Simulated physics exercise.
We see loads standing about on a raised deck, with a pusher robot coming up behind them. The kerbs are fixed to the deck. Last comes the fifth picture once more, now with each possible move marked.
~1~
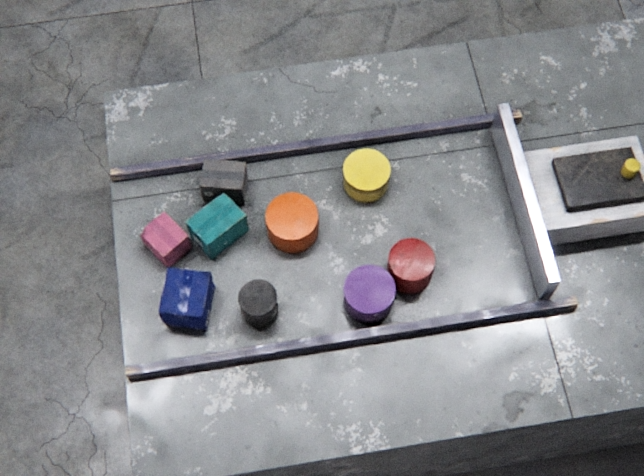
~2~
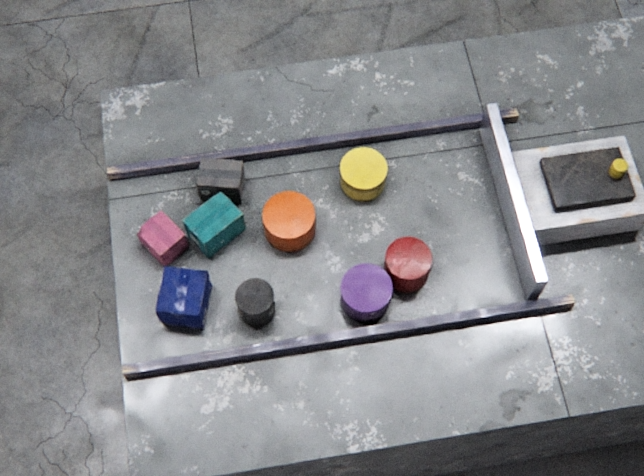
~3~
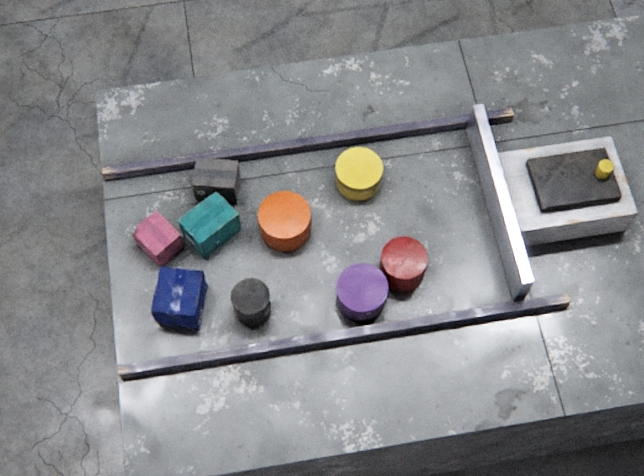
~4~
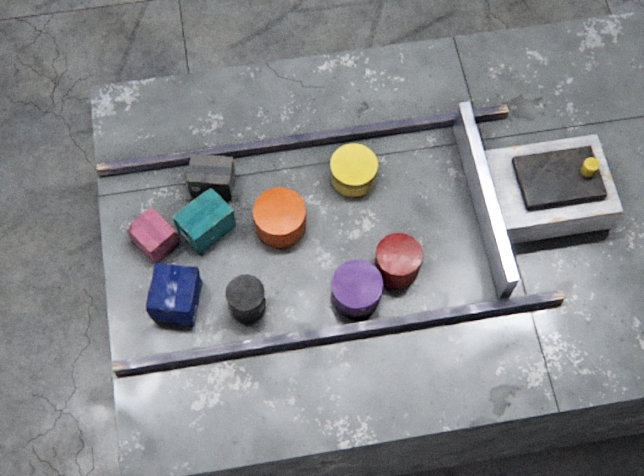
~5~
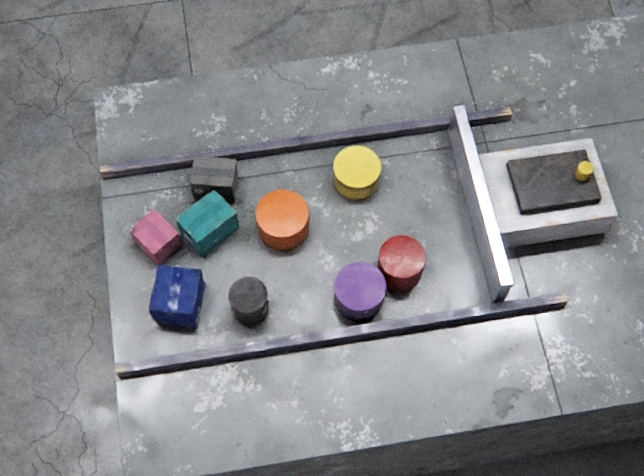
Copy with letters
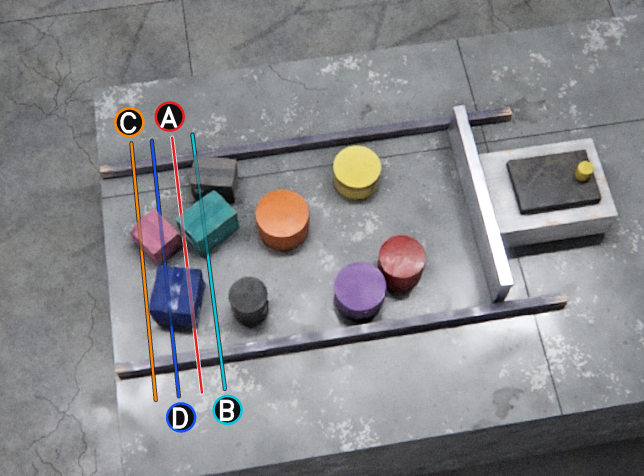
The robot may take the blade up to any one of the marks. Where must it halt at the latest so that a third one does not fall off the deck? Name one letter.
A.
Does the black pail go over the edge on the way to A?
No.
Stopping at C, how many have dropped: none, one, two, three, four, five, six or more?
By then, five.
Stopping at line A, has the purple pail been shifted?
By then, yes.
On the marked copy, A at (186, 257); B at (208, 254); C at (143, 264); D at (164, 260).
Following A. Soon after the start, robot (443, 197); purple pail (332, 303); yellow pail (335, 177).
Later, robot (338, 213); pink box (141, 244); blue box (169, 294).
In the end, robot (254, 226); blue box over the edge; pink box (112, 263); one fallen.
As for the rest, B is within the limit but short; C drops five; D drops five.
